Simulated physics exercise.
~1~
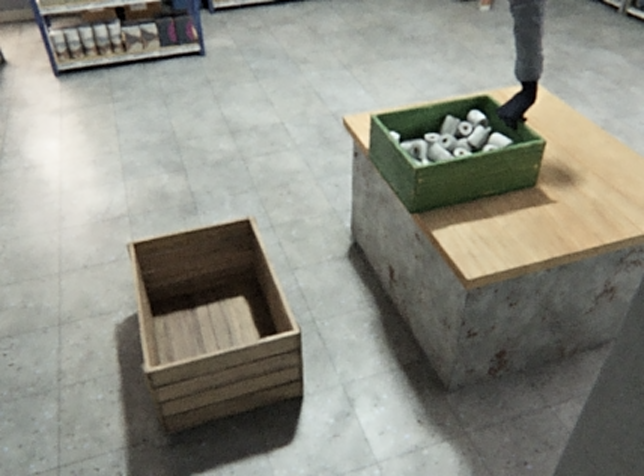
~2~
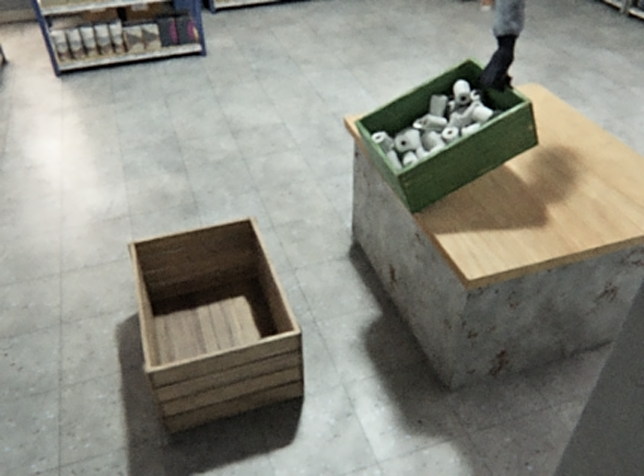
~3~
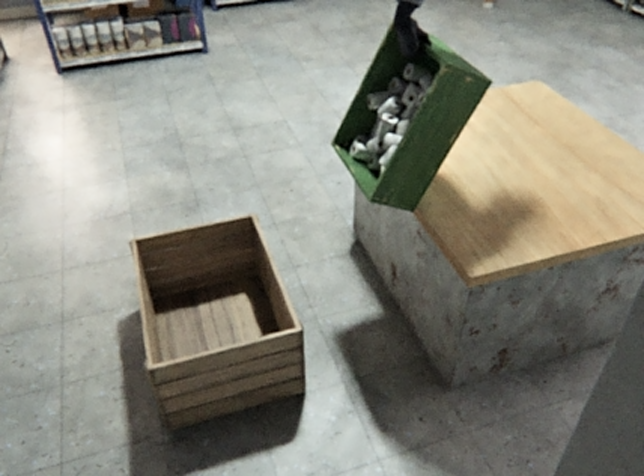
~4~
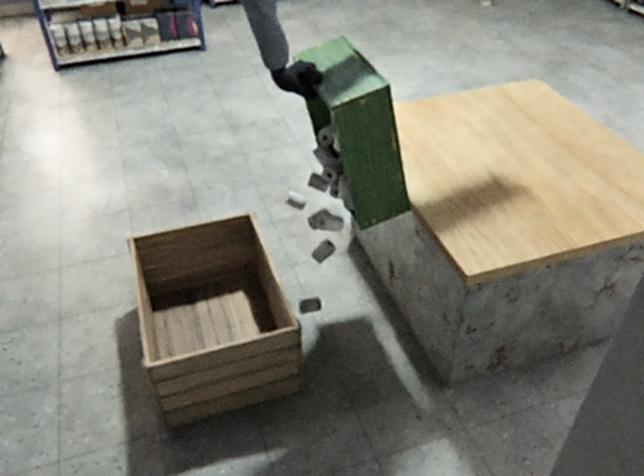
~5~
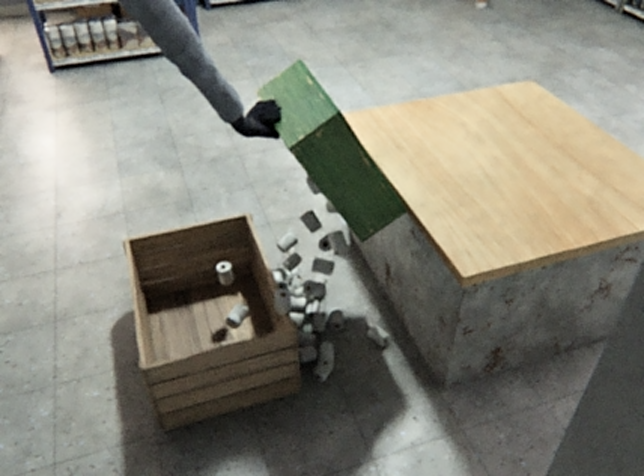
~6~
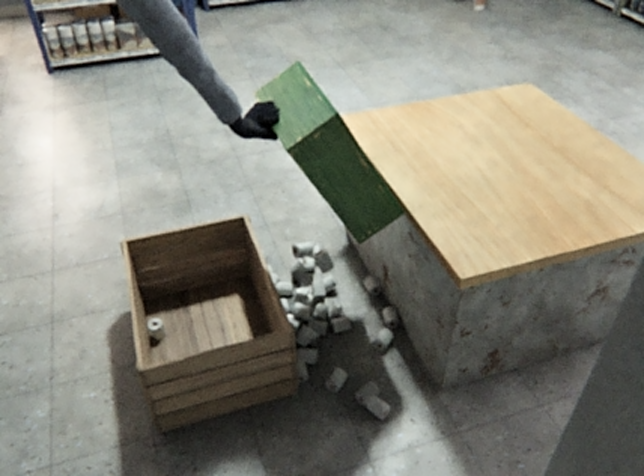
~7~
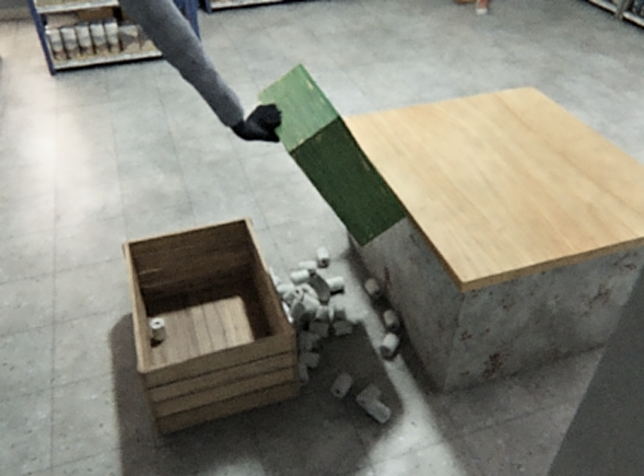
A green box full of pale paper rolls sits on a wood-topped grey bench at right, seen from above in a room with a grey tiled floor and shelves behind. An empty brown wooden tub stands on the floor at left. A grey-sleeved arm with a dark glove lifts the box's far end and tips it leftward over the bench's edge. The rolls slide out and tumble down, mostly landing between tub and bench. The hand holds the emptied box steeply tilted, while most rolls lie heaped and scattered on the floor and barely any are in the tub.
